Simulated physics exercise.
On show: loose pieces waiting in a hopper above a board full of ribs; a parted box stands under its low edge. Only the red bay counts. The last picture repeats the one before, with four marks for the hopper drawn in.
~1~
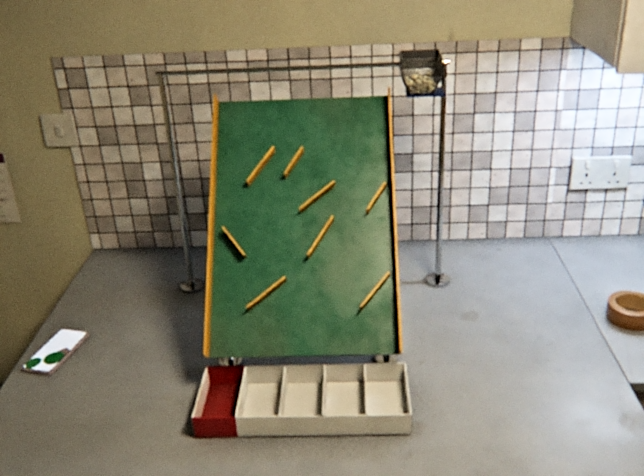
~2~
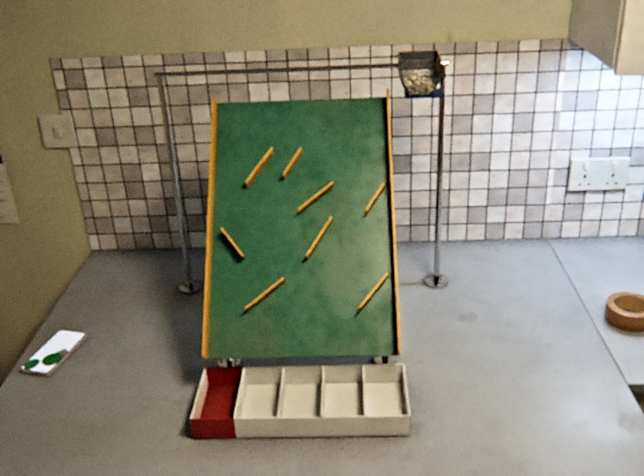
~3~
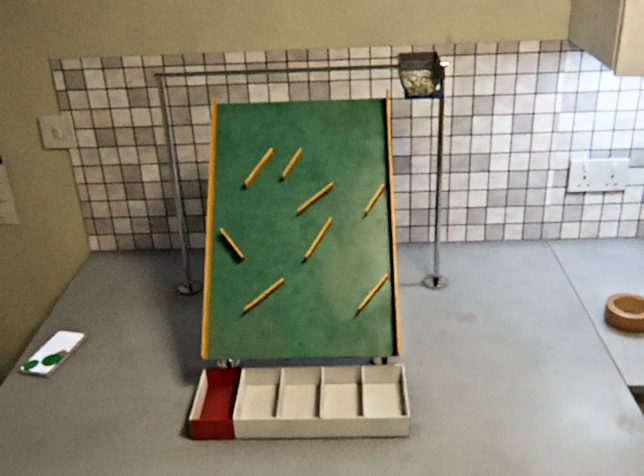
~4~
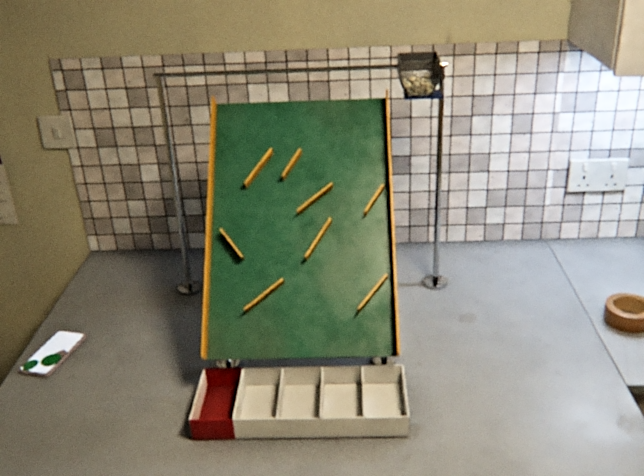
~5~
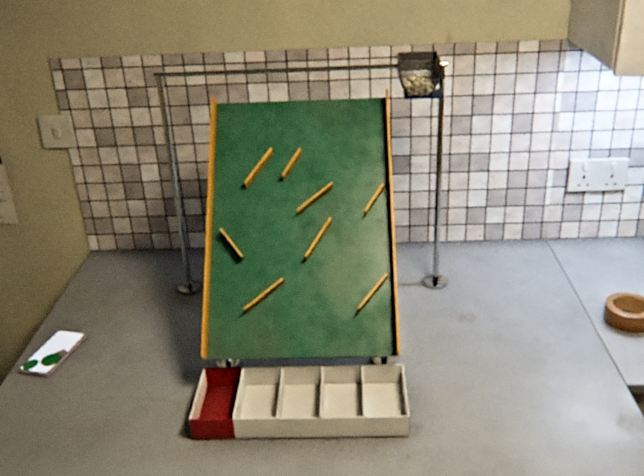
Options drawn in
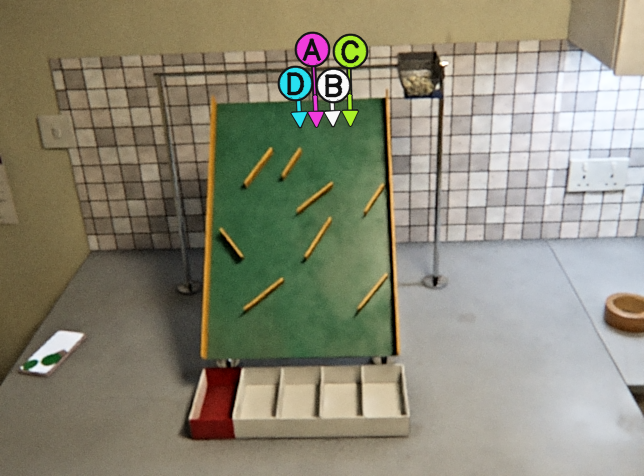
In this clip, a green board with slanted wooden ribs stands on a grey countertop behind a divided box with a red leftmost bay, while a small hopper of pale pieces sits above its upper right; nothing visibly moves.
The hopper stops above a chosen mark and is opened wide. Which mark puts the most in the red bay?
Go for D.
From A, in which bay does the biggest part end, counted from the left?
It is the first one.
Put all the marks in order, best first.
D, A, B, C.
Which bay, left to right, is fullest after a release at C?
The fourth.
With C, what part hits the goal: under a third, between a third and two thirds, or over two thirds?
It is under a third.
On the marked copy, mark A meets the board at (316, 121); mark B meets the board at (332, 120); mark C meets the board at (350, 120); mark D meets the board at (299, 121).
For mark A, about two thirds in the red bay, about a quarter in other bays, a small part held on the board.
For mark B, about a third in the red bay, about half in other bays, a small part held on the board, a small part outside the box.
For mark C, a small part in the red bay, most in other bays, a small part outside the box.
For mark D, most in the red bay, a stray few in other bays, a small part held on the board.
